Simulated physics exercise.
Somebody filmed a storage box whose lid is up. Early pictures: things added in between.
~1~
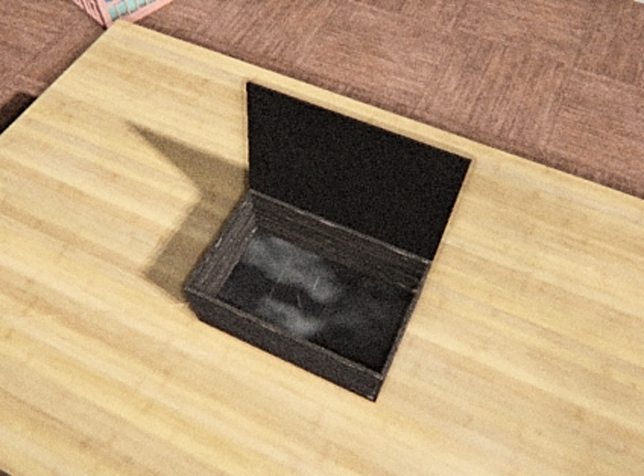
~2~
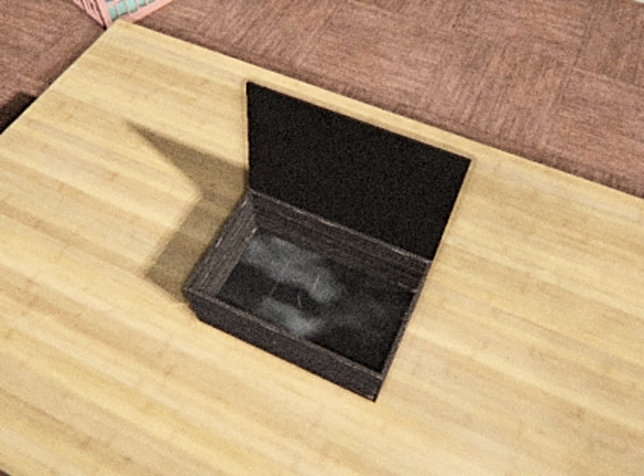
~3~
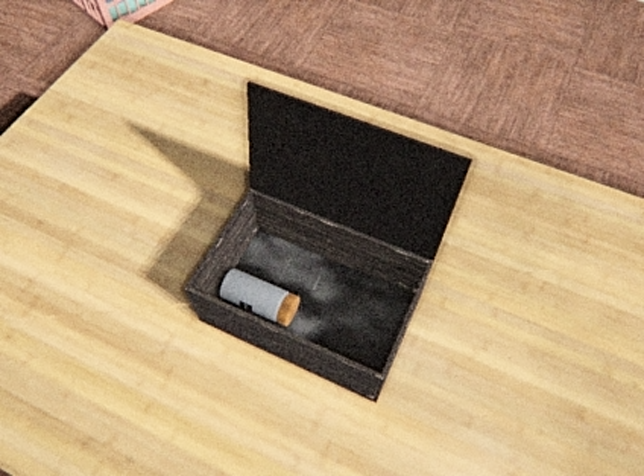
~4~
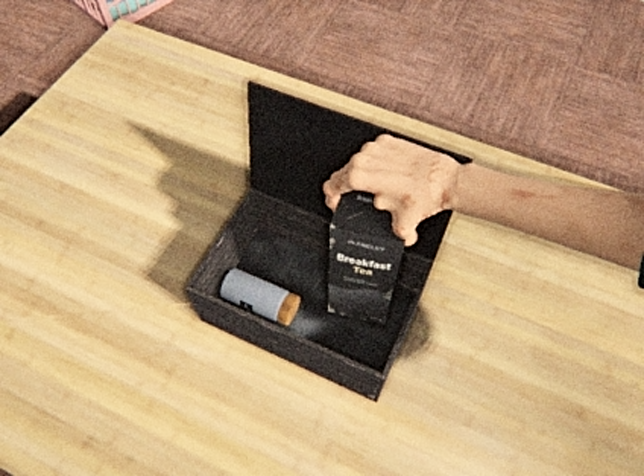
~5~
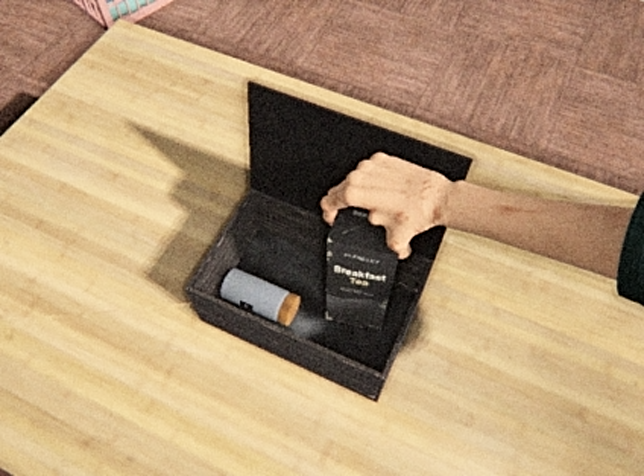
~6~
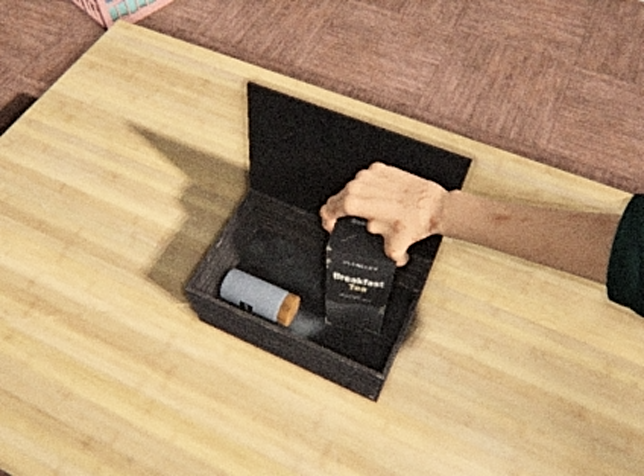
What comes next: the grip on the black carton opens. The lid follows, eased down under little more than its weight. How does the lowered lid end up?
It ends up propped partly open.
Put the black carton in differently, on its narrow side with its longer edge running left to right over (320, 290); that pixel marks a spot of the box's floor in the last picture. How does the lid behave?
After that, the lid lies down snugly.
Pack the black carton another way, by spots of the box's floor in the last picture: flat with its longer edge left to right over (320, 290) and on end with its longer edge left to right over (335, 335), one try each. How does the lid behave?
Case one: Lid down; case two: Lid left up.
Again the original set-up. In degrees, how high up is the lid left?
Angle above rim: About 75°.
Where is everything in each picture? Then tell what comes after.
In the first frame, the last thing is not in view yet.
In the second frame, the last thing is not in view yet.
In the third frame, the last thing is not in view yet; grey shaker (260, 297).
The fourth frame shows still above its spot; black carton (366, 260); grey shaker (261, 297).
The fifth frame shows still above its spot; black carton (362, 271); grey shaker (261, 297).
The sixth frame shows put in, still held; black carton (361, 277); grey shaker (260, 297).
Then, 1.20 s after the last picture, lid starting down.
Then, 2.80 s after the last picture, lid 77° above the rim.
At rest, lid 77° above the rim; both in place. Seen from the same camera at the end, black carton near (361, 277).
